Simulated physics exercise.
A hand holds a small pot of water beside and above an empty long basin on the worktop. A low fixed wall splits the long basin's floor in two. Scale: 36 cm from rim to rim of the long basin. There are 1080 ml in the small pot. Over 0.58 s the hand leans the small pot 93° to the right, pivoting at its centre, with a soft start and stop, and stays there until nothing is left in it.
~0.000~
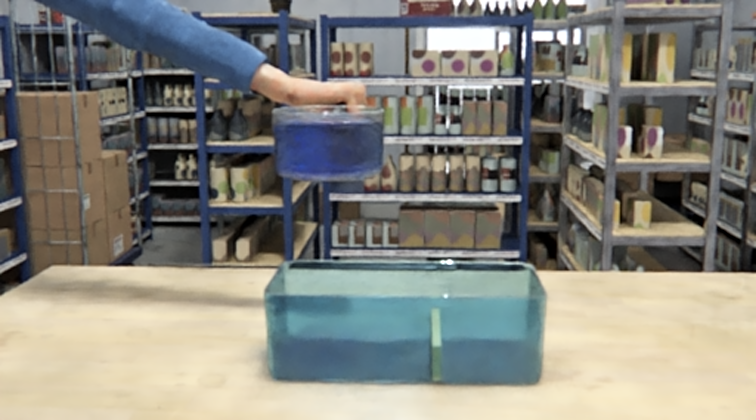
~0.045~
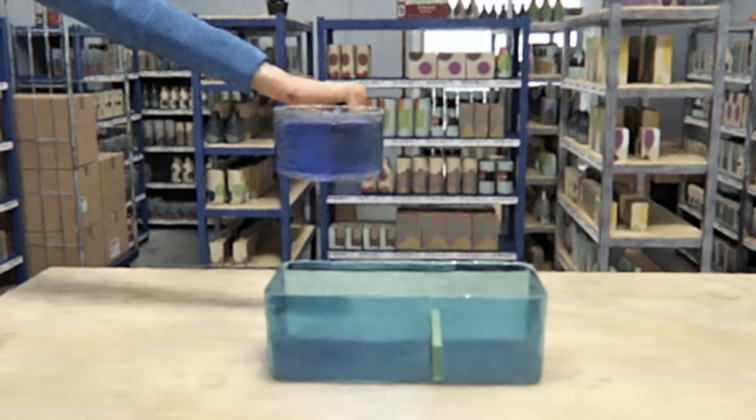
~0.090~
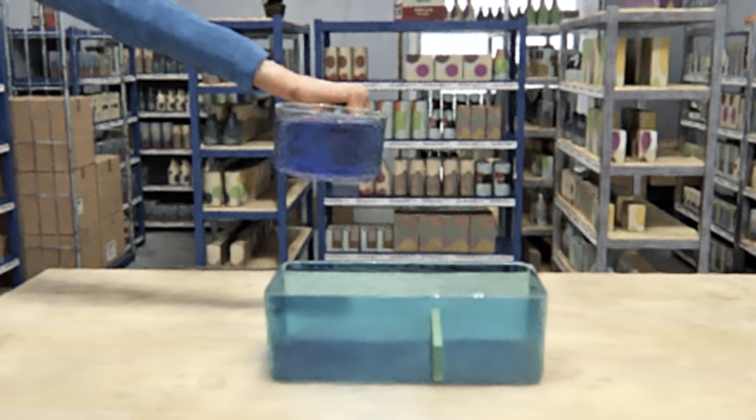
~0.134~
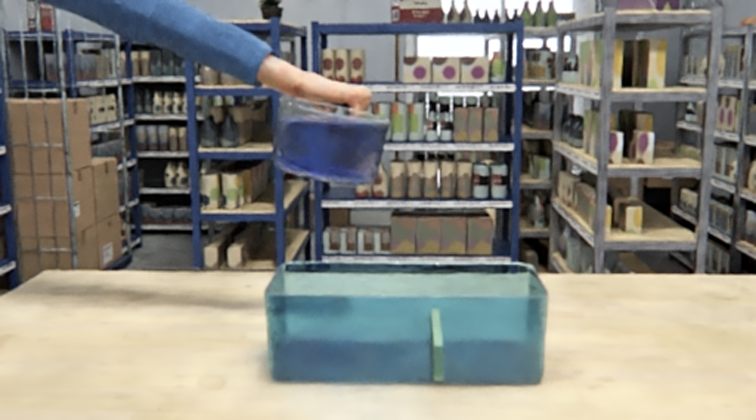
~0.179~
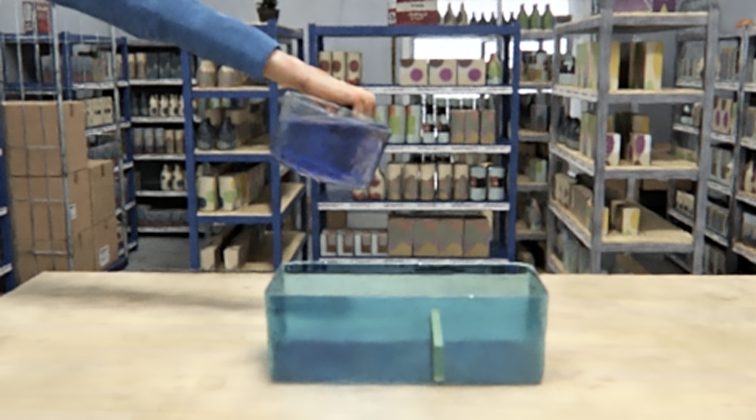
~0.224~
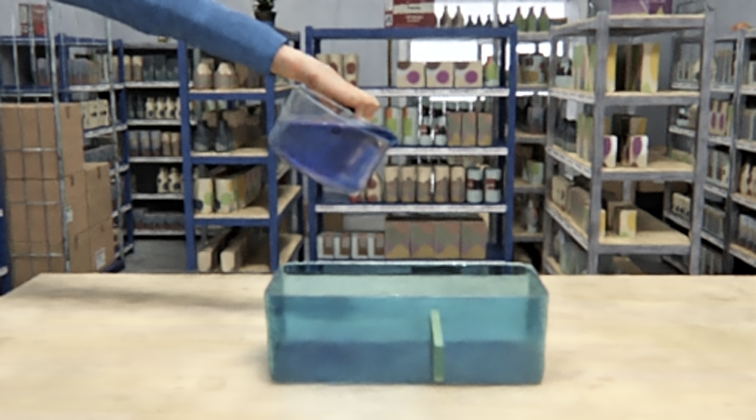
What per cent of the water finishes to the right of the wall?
The far part has some 59 per cent.
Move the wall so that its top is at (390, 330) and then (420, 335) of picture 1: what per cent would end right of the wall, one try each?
First 85, then 80 per cent.
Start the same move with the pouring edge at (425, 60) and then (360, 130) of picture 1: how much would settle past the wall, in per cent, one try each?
First 75, then 10 per cent.
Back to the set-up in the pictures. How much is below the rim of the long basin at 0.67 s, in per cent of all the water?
About 70 per cent.
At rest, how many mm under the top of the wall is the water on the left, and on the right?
Left about 36 mm, right about 16 mm.
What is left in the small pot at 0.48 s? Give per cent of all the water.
Some 42 per cent.
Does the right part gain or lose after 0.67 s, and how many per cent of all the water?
The share moves up, by some 3 per cent.
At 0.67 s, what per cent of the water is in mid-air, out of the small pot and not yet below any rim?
About 16 per cent.
After 0.48 s the tilt is 86° and 42 per cent is still to pour, 3 is left of the wall and 9 right of it.
After 0.67 s the tilt is 93° and 13 per cent is still to pour, 15 is left of the wall and 56 right of it.
After 0.87 s the tilt is 93° and 5 per cent is still to pour, 28 is left of the wall and 59 right of it.
After 1.08 s the tilt is 93° and 2 per cent is still to pour, 36 is left of the wall and 59 right of it.
In the end 39 per cent lies left of the wall, 59 right of it and 2 outside.
